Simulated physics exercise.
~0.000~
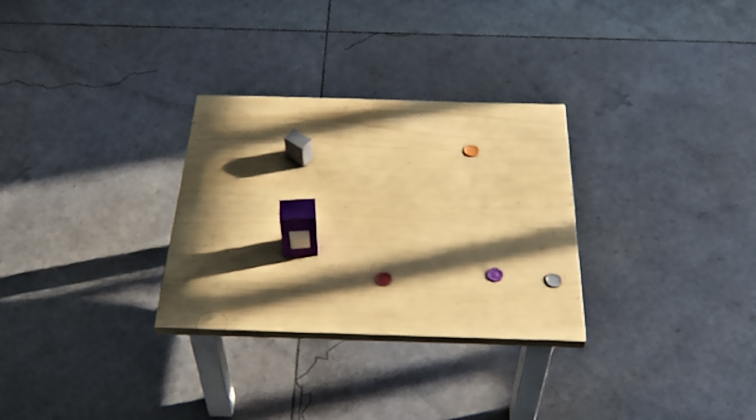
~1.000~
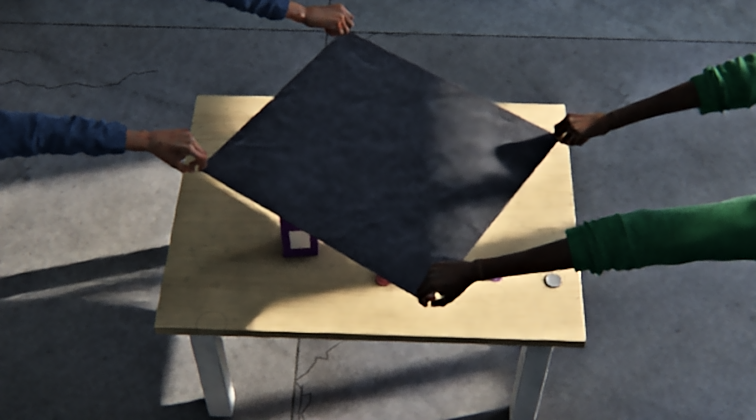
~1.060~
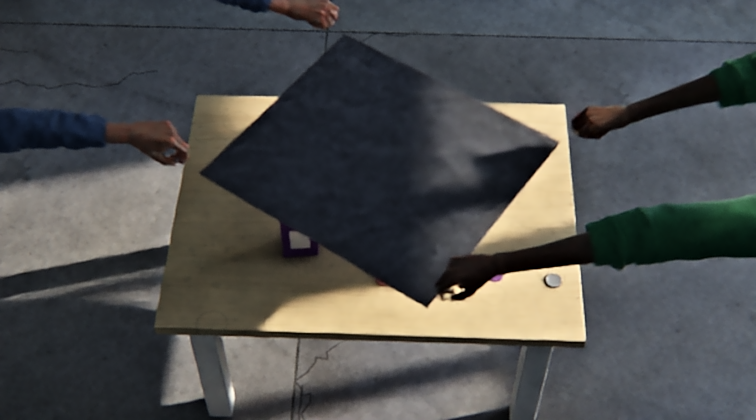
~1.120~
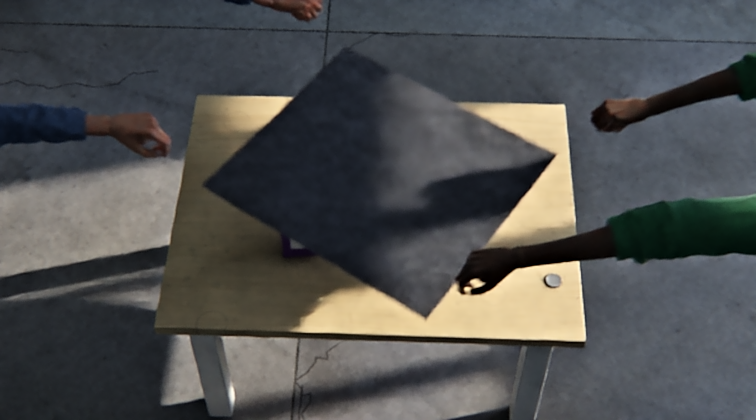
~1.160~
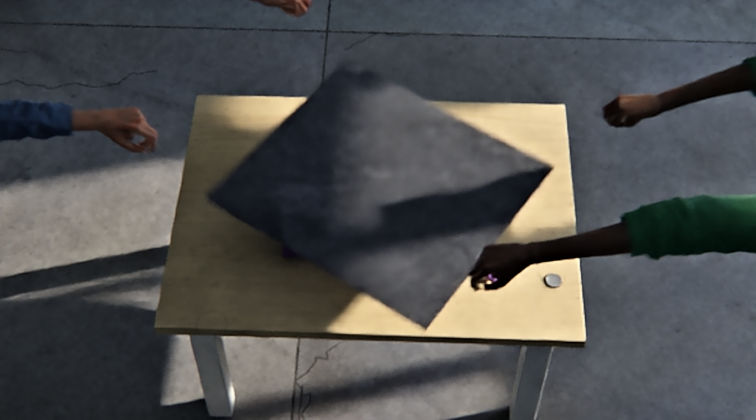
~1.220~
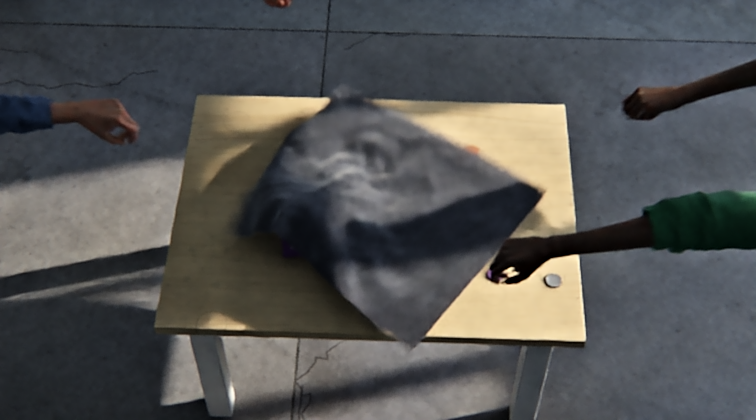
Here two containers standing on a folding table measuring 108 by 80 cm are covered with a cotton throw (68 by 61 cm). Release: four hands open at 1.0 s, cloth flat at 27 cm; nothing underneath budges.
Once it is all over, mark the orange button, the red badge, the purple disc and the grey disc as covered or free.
Orange button - free. Red badge - covered. Purple disc - free. Grey disc - free.
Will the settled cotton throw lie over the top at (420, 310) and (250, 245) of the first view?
The first spot ends up draped over, the second left open.
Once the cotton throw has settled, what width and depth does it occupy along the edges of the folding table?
Roughly 74 cm by 82 cm.
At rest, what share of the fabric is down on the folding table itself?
45 %, roughly.
At 1.4 s, 45 % of it is down, spanning 76 by 84 cm, above red badge.
At 1.6 s, 45 % of it is down, spanning 78 by 80 cm, above red badge.
At 1.7 s, 45 % of it is down, spanning 74 by 83 cm, above red badge.
At 1.9 s, 45 % of it is down, spanning 75 by 81 cm, above red badge.
At 2.7 s, 45 % of it is down, spanning 74 by 81 cm, above red badge.
